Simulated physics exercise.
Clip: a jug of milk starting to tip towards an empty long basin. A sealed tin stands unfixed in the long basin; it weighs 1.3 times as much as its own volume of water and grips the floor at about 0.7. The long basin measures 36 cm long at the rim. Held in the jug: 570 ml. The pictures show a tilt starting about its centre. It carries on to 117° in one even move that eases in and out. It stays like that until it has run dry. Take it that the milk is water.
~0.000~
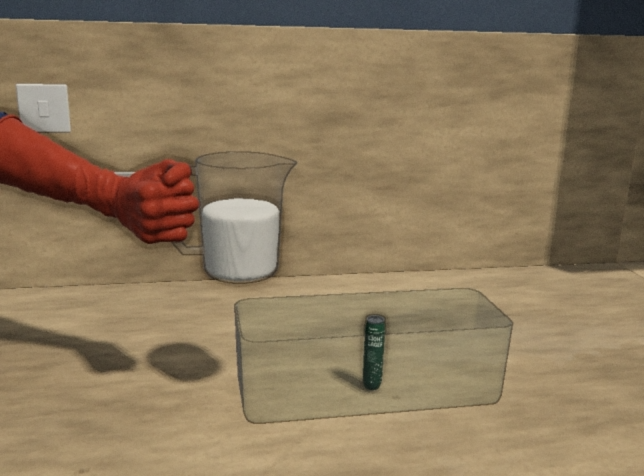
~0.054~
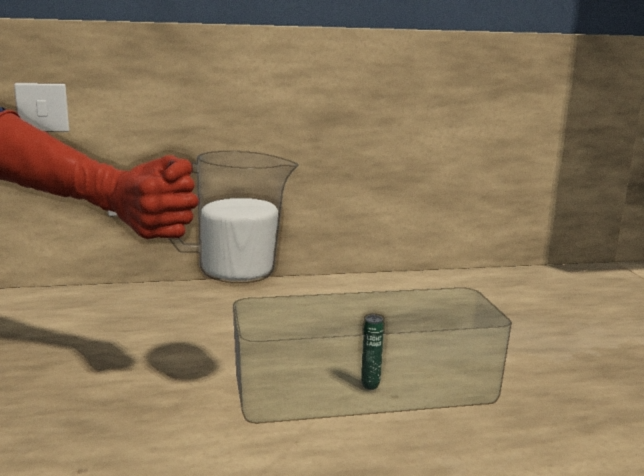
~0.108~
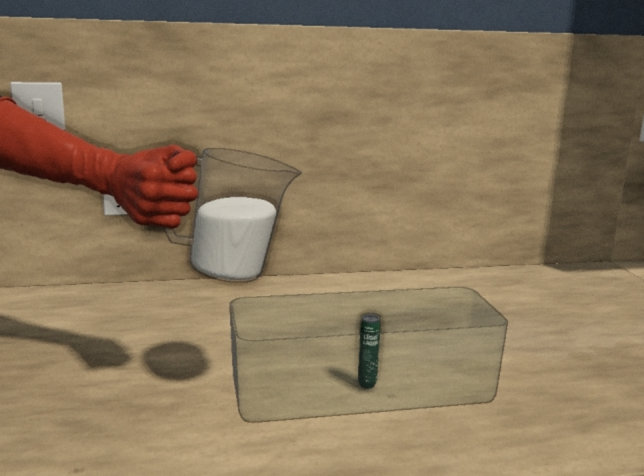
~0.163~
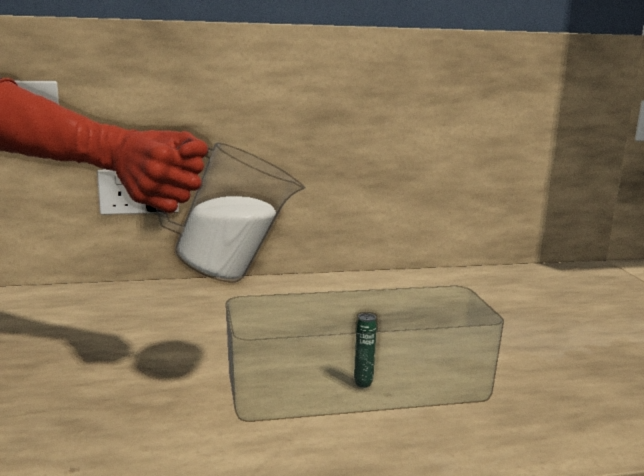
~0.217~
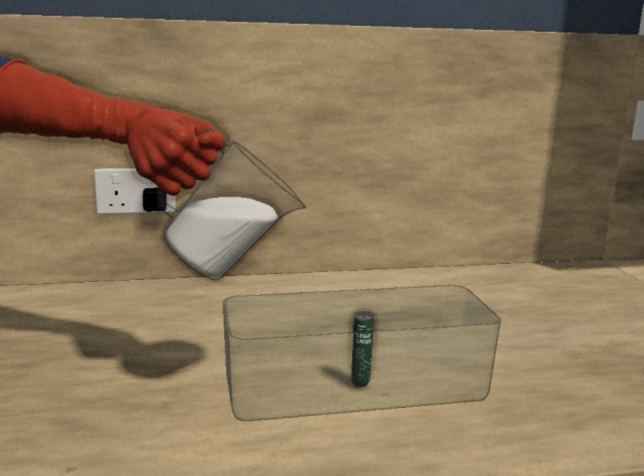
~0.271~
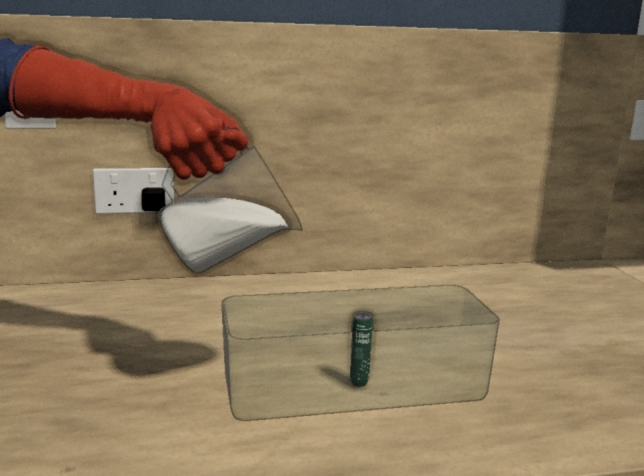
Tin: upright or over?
It does not tilt over.
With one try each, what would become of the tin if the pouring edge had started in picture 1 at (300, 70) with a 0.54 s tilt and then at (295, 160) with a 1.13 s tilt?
In the first try it comes down; in the second it remains standing.
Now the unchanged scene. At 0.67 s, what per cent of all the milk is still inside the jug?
Roughly 8 percent remains.
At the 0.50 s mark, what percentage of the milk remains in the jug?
54 %.
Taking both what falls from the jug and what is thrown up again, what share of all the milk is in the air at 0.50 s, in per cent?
Around 26 percent.
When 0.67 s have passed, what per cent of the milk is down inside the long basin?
I'd say roughly 80 in a hundred of it.
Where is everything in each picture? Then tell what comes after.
In the first frame, it leans 0°; its right rim is at (297, 161); the milk meets the walls at (202, 208) and (278, 207); the long basin's rim runs from (238, 321) to (495, 307); the tin's top is at (375, 322).
In the second frame, it leans 3°; its right rim is at (298, 163); the milk meets the walls at (200, 209) and (277, 206).
In the third frame, it leans 11°; its right rim is at (302, 171); the milk meets the walls at (198, 210) and (275, 205).
In the fourth frame, it leans 25°; its right rim is at (306, 186); the milk meets the walls at (191, 214) and (276, 206).
In the fifth frame, it leans 41°; its right rim is at (307, 206); the milk meets the walls at (172, 218) and (277, 210).
In the sixth frame, it leans 59°; its right rim is at (303, 229); the milk meets the walls at (166, 207) and (283, 217).
By 0.50 s the tilt is 116° and 54 per cent is still to pour; the tin stands where it began.
By 0.67 s the tilt is 117° and 8 per cent is still to pour; the tin stands where it began.
By 0.85 s the tilt is 117° and 0 per cent is still to pour; the tin stands where it began.
By 1.04 s the tilt is 117° and 0 per cent is still to pour; the tin stands where it began.
At rest the tin stands where it began.
